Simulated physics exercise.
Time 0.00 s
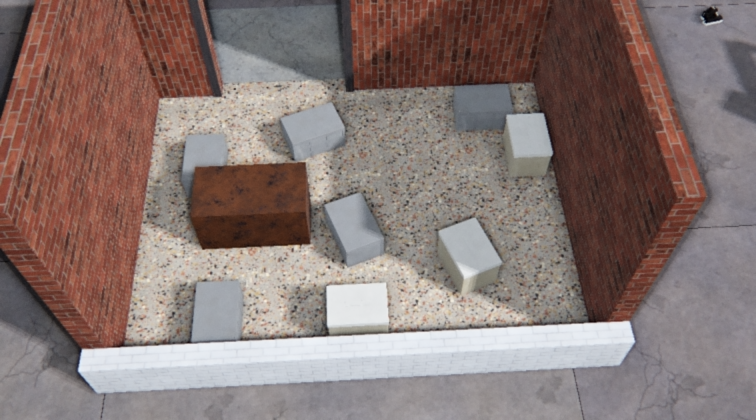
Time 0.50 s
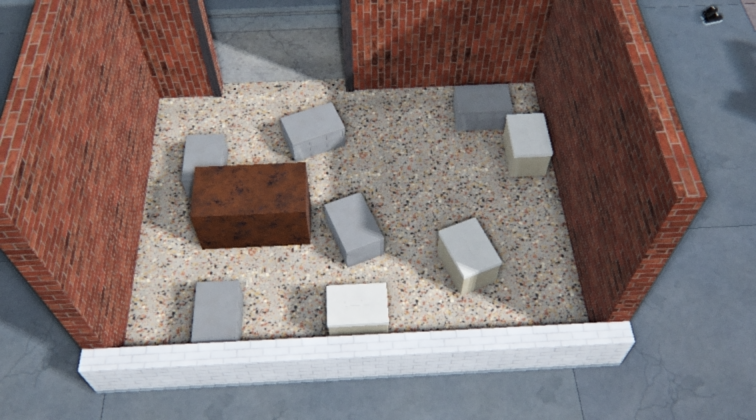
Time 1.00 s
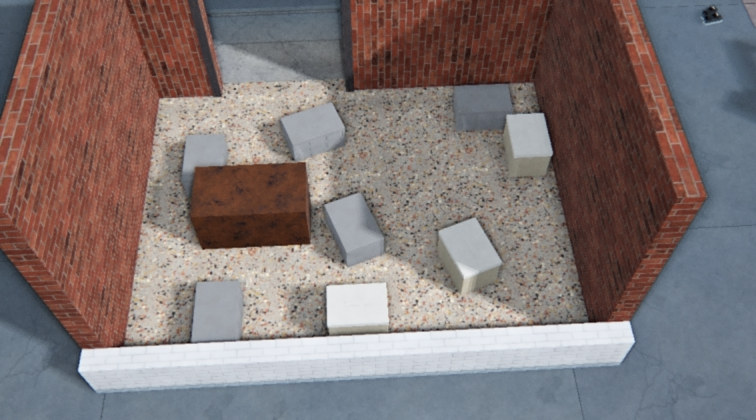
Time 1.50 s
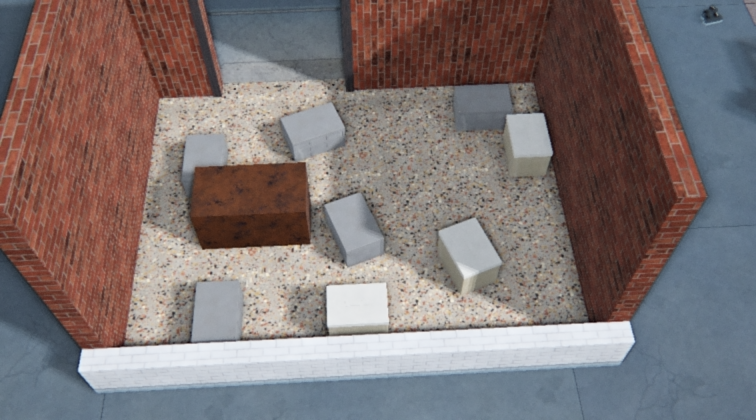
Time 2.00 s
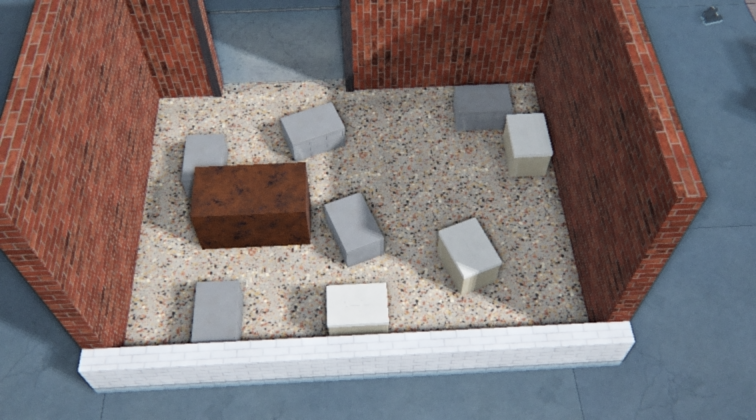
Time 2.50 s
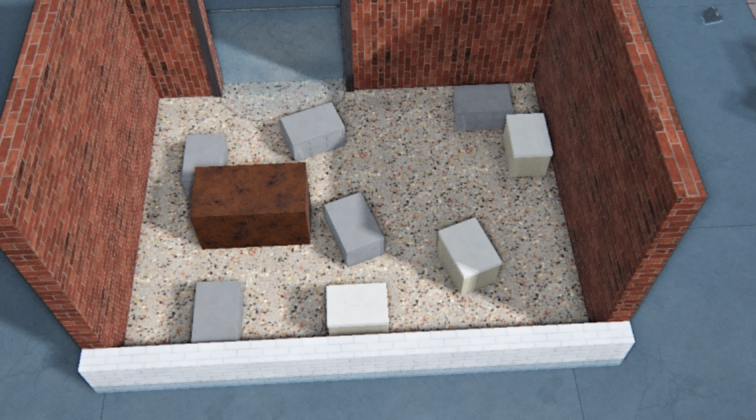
To begin with, grey and white blocks and a rusty brown box stand on a speckled floor between brick walls, with dry grey paving outside. Bluish water then covers the paving around the walls, and later it spreads into the doorway at the back, while the blocks and box stay still.
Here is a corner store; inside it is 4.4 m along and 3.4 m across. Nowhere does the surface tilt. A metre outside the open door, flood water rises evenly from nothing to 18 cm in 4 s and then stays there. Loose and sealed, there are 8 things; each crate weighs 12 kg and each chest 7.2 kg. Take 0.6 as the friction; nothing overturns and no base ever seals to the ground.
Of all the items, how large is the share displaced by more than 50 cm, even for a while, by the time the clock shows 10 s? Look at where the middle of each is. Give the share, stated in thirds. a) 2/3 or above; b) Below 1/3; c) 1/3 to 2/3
c, 1/3 to 2/3.
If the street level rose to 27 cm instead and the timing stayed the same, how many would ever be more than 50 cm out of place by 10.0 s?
The count would be 8.
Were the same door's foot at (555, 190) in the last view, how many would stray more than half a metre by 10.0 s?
Then the count would be 7.
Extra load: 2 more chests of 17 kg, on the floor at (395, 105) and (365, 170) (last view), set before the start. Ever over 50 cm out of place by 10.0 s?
In that order: Short of it, more.
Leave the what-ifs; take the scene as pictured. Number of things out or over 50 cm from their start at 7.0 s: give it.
I count 1.
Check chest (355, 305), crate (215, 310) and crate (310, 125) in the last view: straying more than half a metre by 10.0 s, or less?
In that order: Less, over, past it.
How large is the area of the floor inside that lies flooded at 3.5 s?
That flooded area is roughly 1.5 m2.
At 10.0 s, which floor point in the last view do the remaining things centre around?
Centre of the remaining things: Roughly (429, 247).
After 3.5 s 0 of 8 are over 50 cm from their spots; 0 afloat.
After 4.5 s 1 of 8 are over 50 cm from their spots; 0 afloat.
After 7.0 s 1 of 8 are over 50 cm from their spots; 1 afloat.
After 10.0 s 4 of 8 are over 50 cm from their spots, and 4 have been at some point; 7 afloat.
